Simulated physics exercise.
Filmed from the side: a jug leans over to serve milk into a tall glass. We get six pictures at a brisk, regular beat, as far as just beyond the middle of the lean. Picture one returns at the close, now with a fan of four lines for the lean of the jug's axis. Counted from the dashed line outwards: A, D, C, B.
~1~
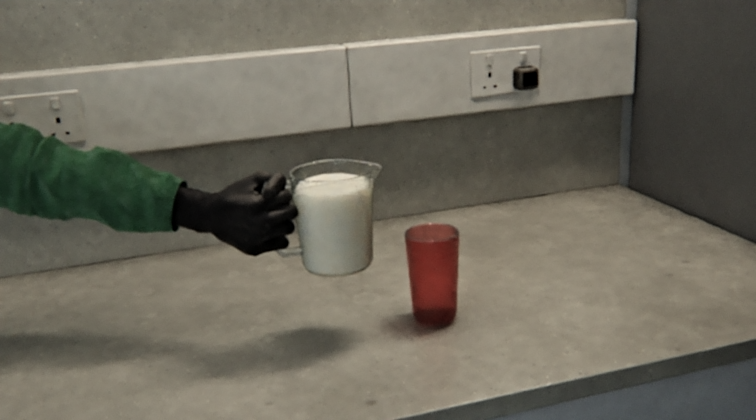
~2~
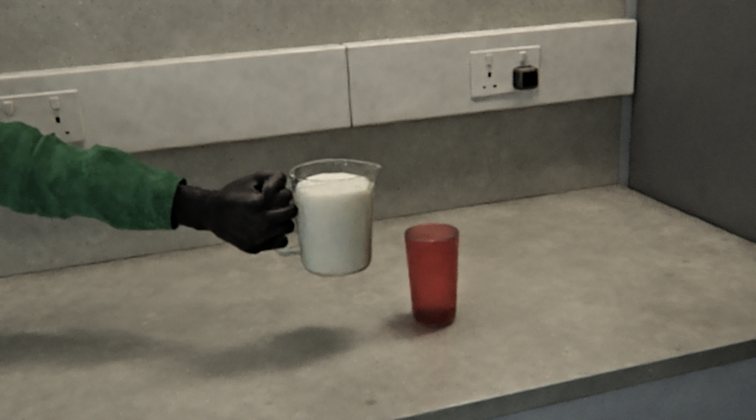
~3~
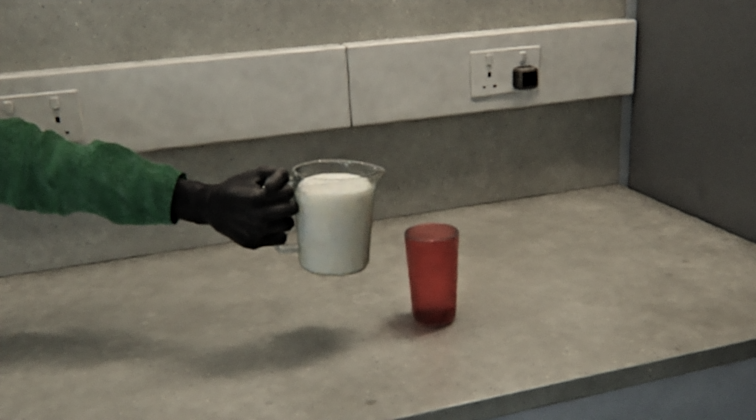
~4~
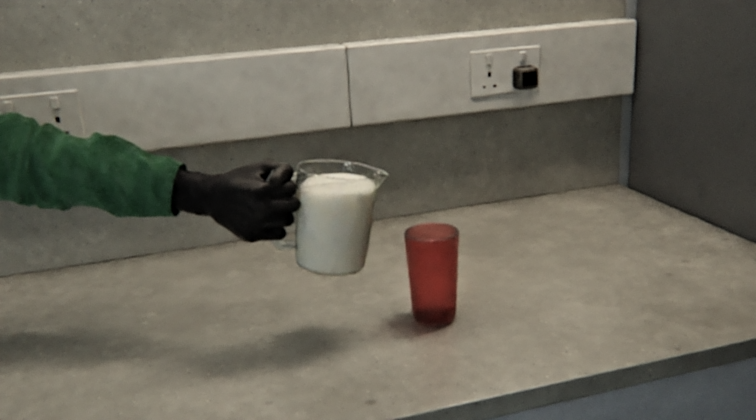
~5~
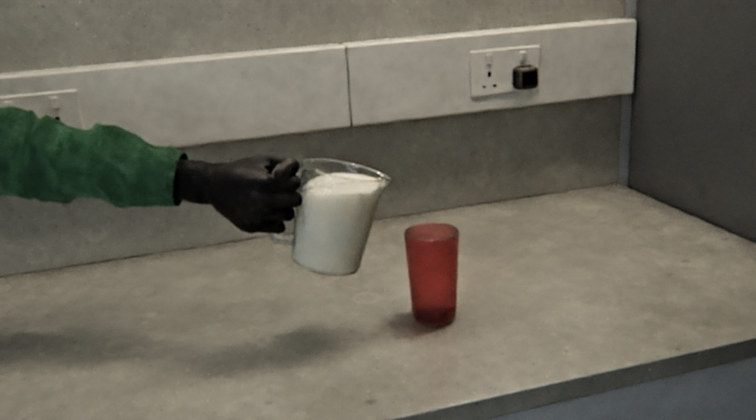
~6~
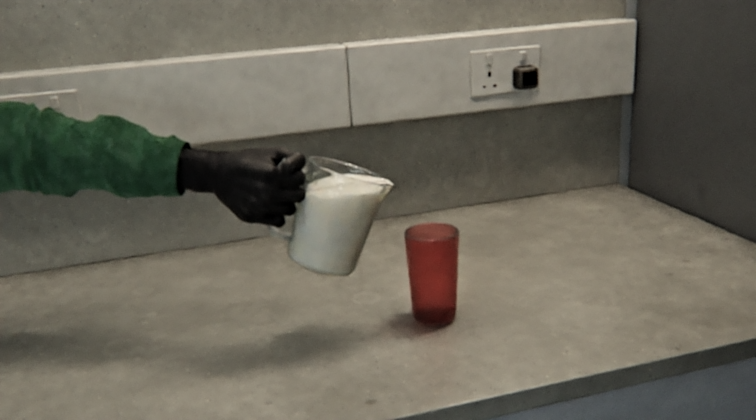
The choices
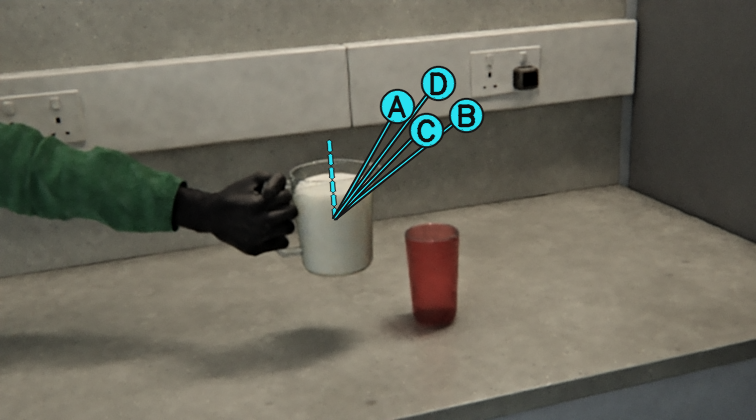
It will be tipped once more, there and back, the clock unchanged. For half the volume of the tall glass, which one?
C works best here.
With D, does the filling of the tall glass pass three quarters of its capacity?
No, less.
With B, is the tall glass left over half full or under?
Over half.
In cyan, A at (389, 122); B at (452, 124); C at (411, 139); D at (426, 96).
If A is chosen, the tall glass ends with about 21 % of what it can hold.
If B is chosen, the tall glass ends with about 67 % of what it can hold.
If C is chosen, the tall glass ends with about 51 % of what it can hold.
If D is chosen, the tall glass ends with about 35 % of what it can hold.
